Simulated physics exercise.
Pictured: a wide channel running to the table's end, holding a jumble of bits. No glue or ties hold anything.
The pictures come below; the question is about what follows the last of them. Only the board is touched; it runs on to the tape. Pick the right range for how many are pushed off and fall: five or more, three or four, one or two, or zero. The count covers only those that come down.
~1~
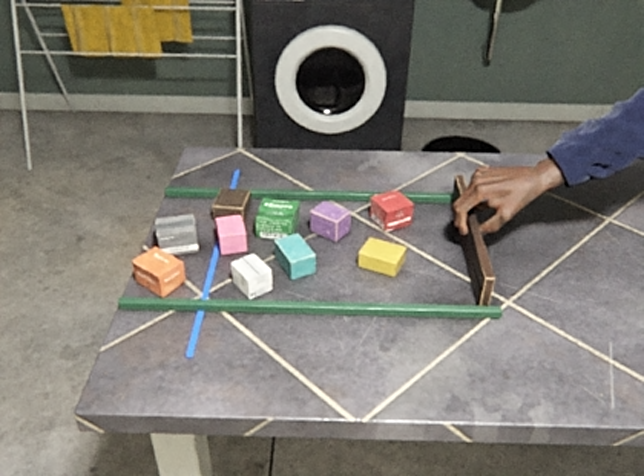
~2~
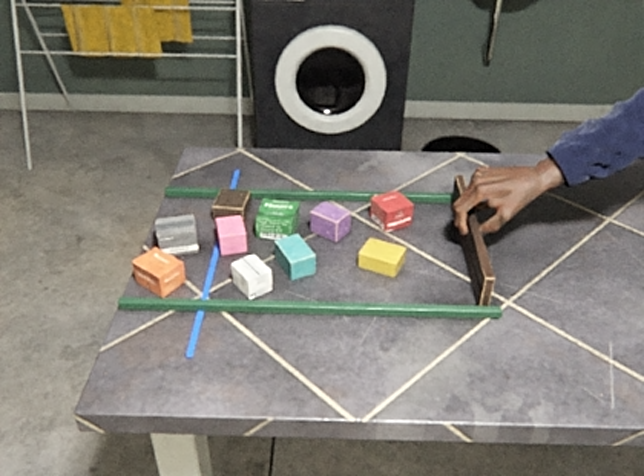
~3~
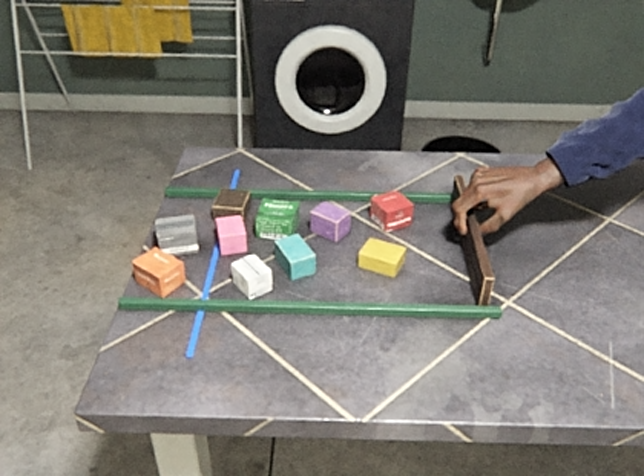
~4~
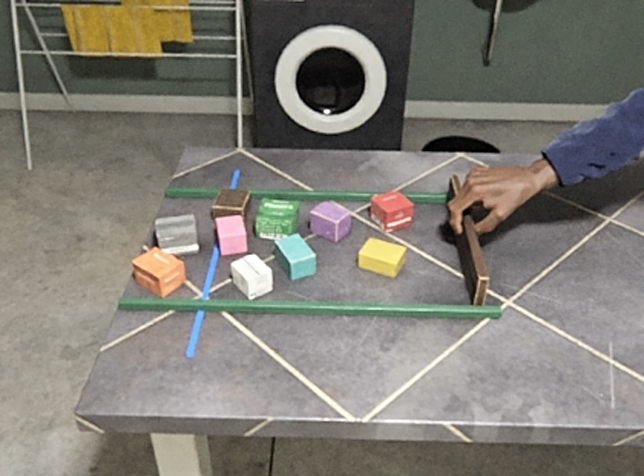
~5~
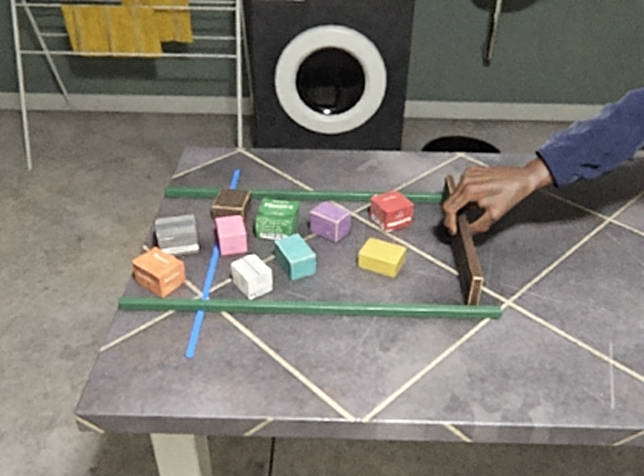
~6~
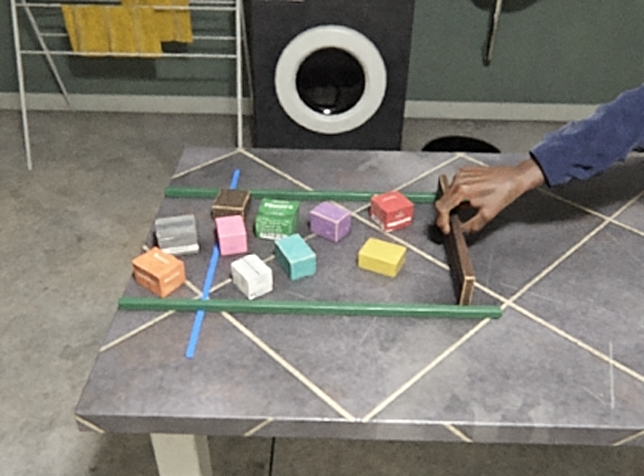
The right range is one or two.
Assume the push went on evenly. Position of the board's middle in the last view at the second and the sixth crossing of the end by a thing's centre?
Roughly (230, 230) and then roughly (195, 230).
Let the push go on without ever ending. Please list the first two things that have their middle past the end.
First the grey box, after it the pink block.
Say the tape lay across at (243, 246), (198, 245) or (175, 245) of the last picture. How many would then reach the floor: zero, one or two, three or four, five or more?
1 or 2; 1 or 2; five or over.
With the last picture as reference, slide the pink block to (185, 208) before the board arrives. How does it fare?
The pink block goes down.
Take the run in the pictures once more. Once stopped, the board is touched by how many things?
That would be 4 of them.
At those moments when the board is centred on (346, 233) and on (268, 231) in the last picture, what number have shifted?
First 4, after that 9.
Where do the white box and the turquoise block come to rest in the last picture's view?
The white box stops around (188, 283); the turquoise block around (161, 251).
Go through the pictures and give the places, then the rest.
In the first frame, orange box (159, 271); grey box (177, 236); black block (232, 205); board (470, 236); tape (218, 246).
In the second frame, grey box (177, 236); white box (252, 276).
In the third frame, black block (232, 206); board (470, 236).
In the fourth frame, orange box (159, 272); red box (391, 211).
In the fifth frame, grey box (177, 236); yellow block (382, 257).
In the sixth frame, orange box (159, 272); grey box (177, 236); black block (232, 206); board (453, 236); tape (218, 246).
Soon after, none off yet; orange box at rest near (159, 272); grey box at rest near (177, 236); black block at rest near (232, 206).
In the end, the number that fall off is one or two; gone, pink block and grey box.
